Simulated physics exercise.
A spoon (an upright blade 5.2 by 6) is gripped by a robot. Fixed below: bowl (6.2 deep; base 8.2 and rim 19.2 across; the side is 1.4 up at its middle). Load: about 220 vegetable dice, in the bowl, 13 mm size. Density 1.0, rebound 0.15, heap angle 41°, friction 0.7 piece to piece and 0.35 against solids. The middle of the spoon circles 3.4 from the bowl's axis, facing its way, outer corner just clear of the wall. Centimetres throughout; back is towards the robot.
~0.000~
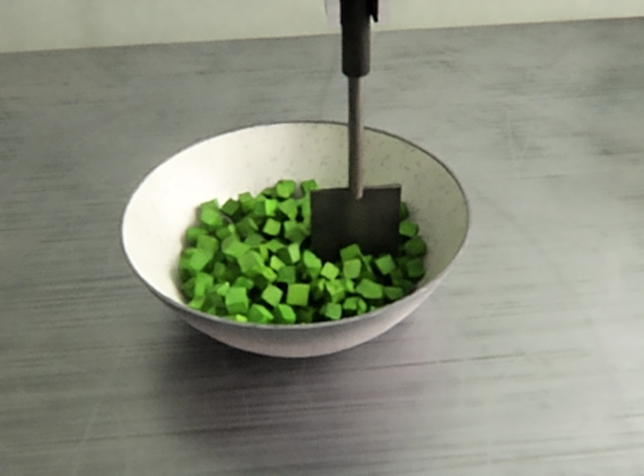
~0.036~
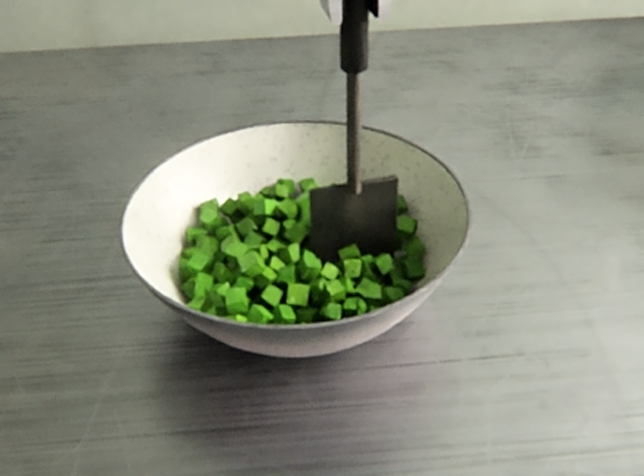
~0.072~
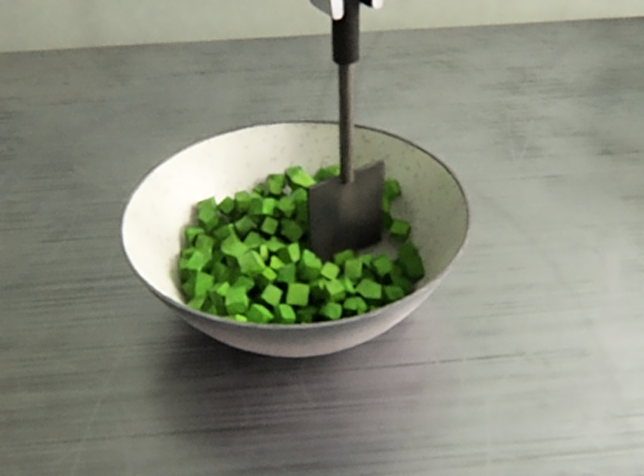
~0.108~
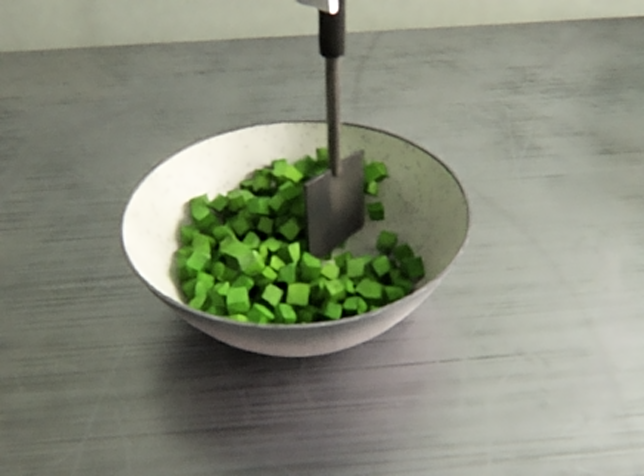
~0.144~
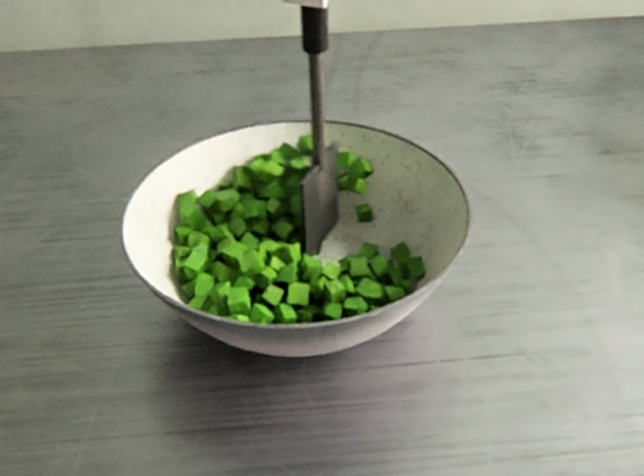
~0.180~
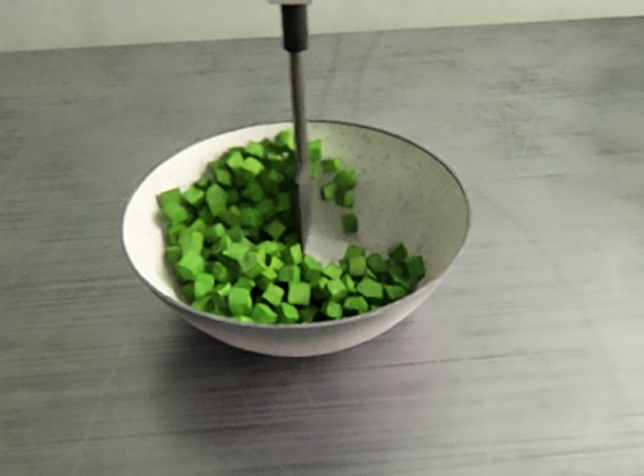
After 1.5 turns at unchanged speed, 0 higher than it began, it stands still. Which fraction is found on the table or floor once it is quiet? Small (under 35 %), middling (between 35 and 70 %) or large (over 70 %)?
On the table or floor the share is small, under 35 %.
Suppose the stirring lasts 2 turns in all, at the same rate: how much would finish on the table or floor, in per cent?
In that case some 30 per cent.
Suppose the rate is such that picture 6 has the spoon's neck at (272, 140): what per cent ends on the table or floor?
Some 30 per cent.
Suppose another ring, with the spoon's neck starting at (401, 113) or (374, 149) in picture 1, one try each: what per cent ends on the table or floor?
Some 0 and 25 per cent.
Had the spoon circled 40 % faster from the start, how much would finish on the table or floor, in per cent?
It would be near 30 per cent.
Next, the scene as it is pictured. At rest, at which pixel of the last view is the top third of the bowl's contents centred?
Around (221, 289).
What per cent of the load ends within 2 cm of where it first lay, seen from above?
About 5 per cent.
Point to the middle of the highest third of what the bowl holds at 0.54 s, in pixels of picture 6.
At about (366, 280).
After 0.54 s, 260° round, highest piece 8 above the table; 207 in the bowl, 10 on the table or floor, 5 in flight or on the tool.
After 0.89 s, 80° round, highest piece 8 above the table; 196 in the bowl, 23 on the table or floor, 3 in flight or on the tool.
After 1.27 s, 180° round, highest piece 7 above the table; 184 in the bowl, 38 on the table or floor.
After 1.97 s, 180° round, highest piece 7 above the table; 183 in the bowl, 39 on the table or floor.
In the end, 183 in the bowl, 39 on the table or floor. That is 18 % on the table or floor.
